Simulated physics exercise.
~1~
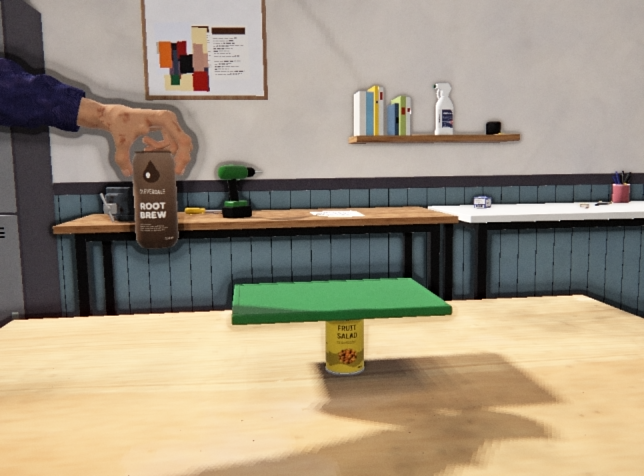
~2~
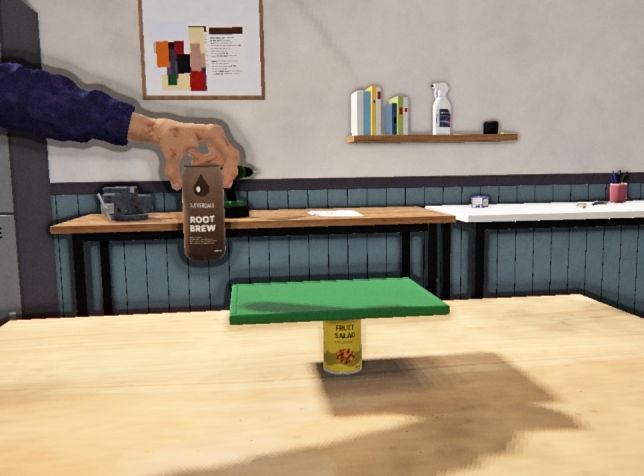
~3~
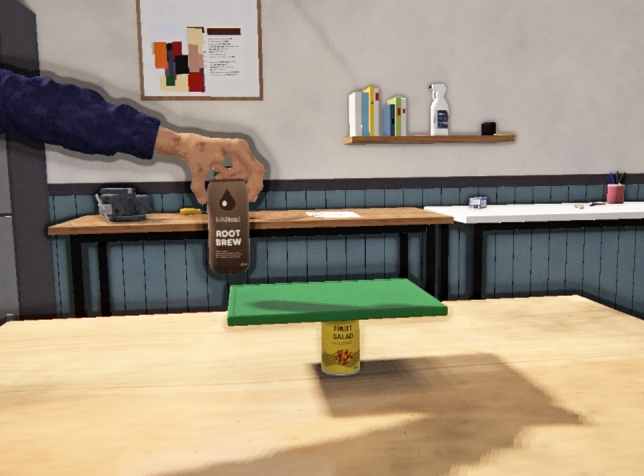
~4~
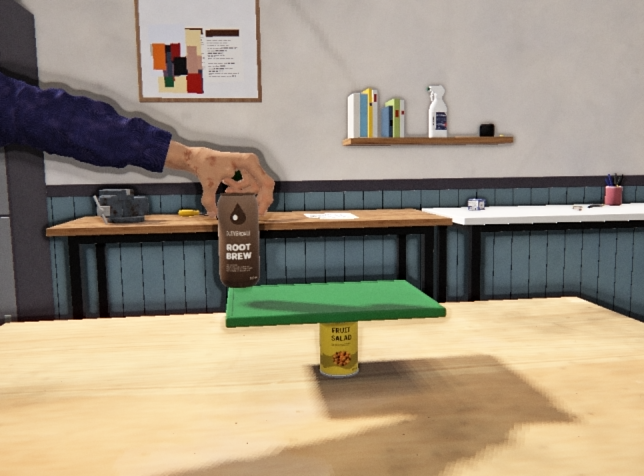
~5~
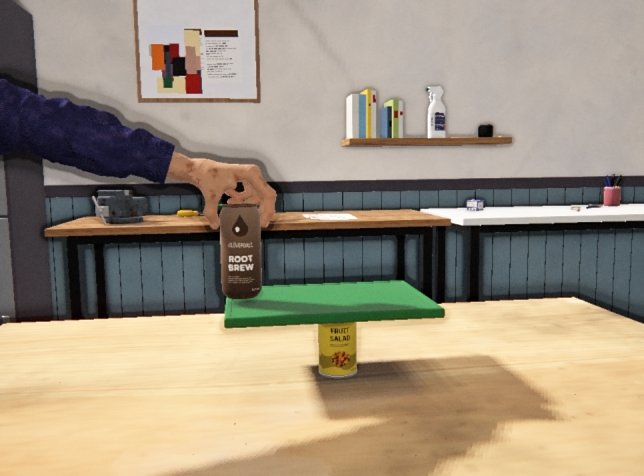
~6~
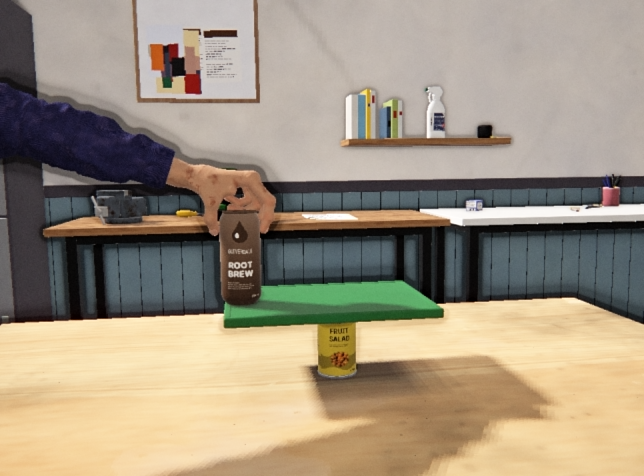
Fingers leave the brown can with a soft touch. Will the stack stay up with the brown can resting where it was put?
No.
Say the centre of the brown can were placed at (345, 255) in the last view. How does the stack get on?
What happens next is that it remains standing.
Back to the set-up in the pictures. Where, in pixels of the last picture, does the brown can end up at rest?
Look near (191, 363) in the final picture.
Then, 0.40 s past the last view, brown can now fallen; green lid rocked 30° from its first pose.
Then, 0.50 s past the last view, green lid rocked 50° from its first pose.
Then, 0.60 s past the last view, green lid rocked 46° from its first pose.
Finally, fallen, brown can; down or leaning hard in the stack, green lid; yellow tin still in place. Final places as the last picture's camera would see them, brown can near (191, 363). The stack loses its balance.
